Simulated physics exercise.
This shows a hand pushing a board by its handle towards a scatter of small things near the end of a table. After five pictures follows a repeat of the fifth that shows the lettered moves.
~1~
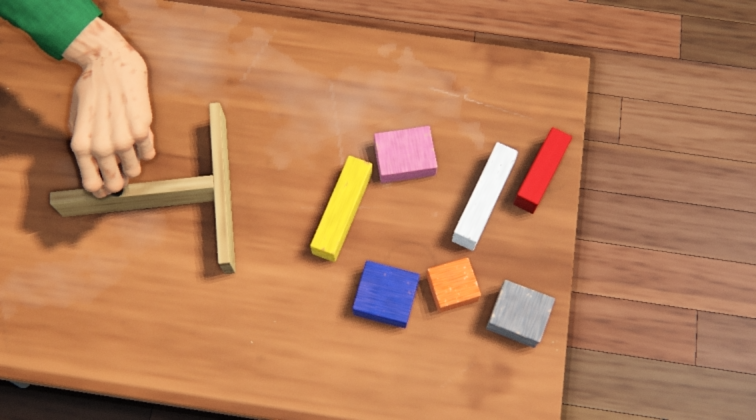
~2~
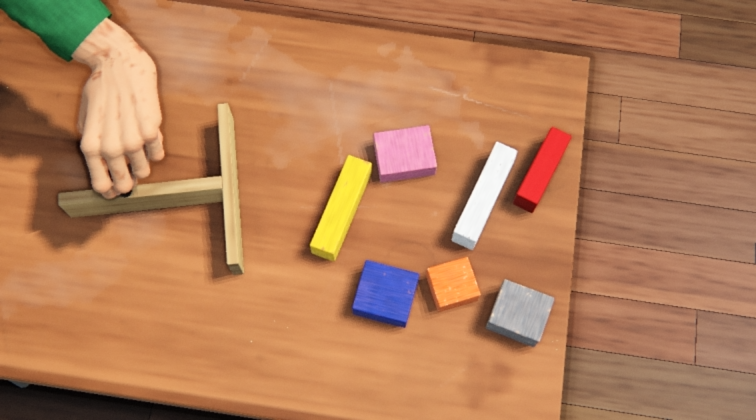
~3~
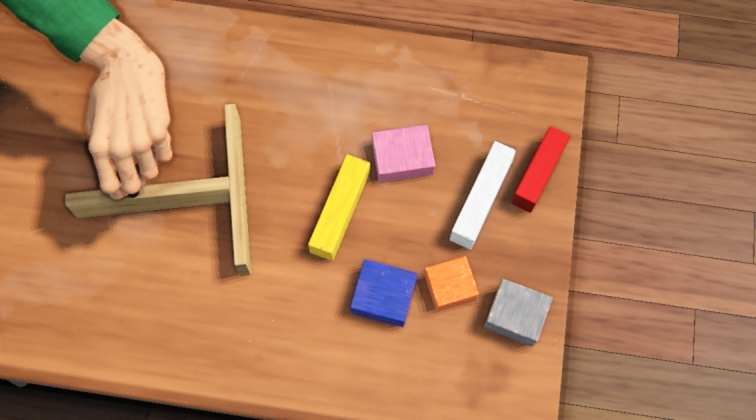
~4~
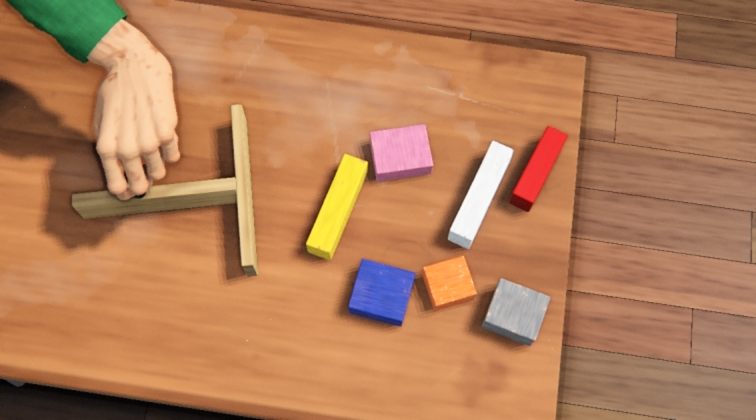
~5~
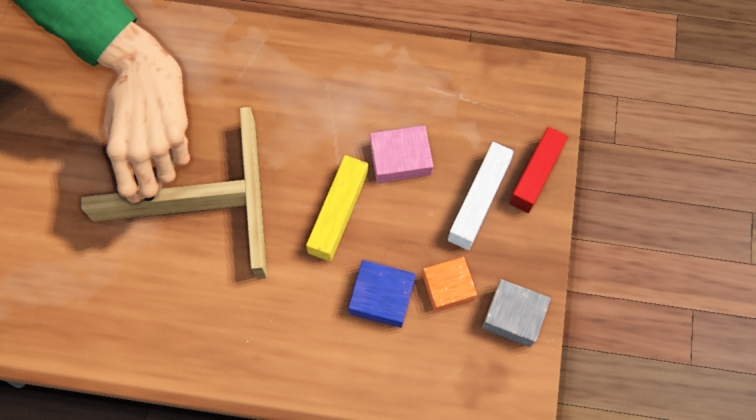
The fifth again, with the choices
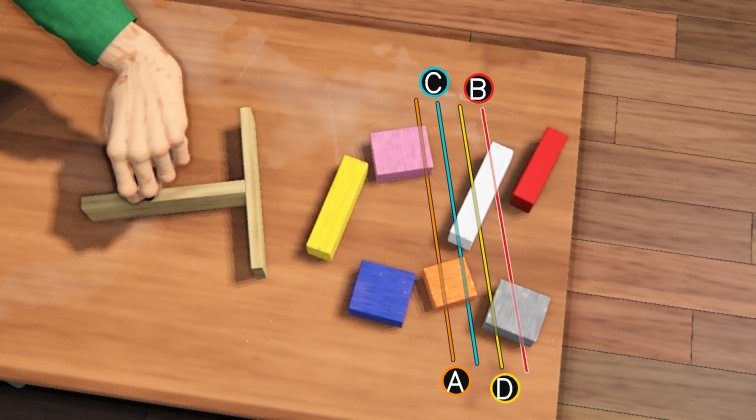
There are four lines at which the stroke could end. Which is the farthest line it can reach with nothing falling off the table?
At C, and not beyond.
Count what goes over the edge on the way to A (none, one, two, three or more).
In all, none.
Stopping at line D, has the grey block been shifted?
Yes.
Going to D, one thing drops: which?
The grey block goes over.
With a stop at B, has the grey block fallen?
Yes.
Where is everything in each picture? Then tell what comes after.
In the first picture, yellow bar (342, 209); grey block (520, 314); red stick (543, 171).
In the second picture, board (227, 181); pink block (405, 154).
In the third picture, board (234, 182); blue block (384, 294).
In the fourth picture, board (242, 182); yellow bar (338, 207).
In the fifth picture, board (251, 185); red stick (539, 170); pink block (401, 154); white bar (481, 196).
On the copy, A at (434, 223); B at (504, 234); C at (457, 227); D at (480, 230).
On C. First, board (325, 196); yellow bar (350, 208); red stick (539, 170).
Then, board (400, 206); grey block (539, 316); orange block (493, 282).
Finally, board (454, 214); grey block (559, 317); orange block (534, 259); nothing has fallen.
By contrast, A is safe but short; B drops the orange block and grey block; D drops the grey block.
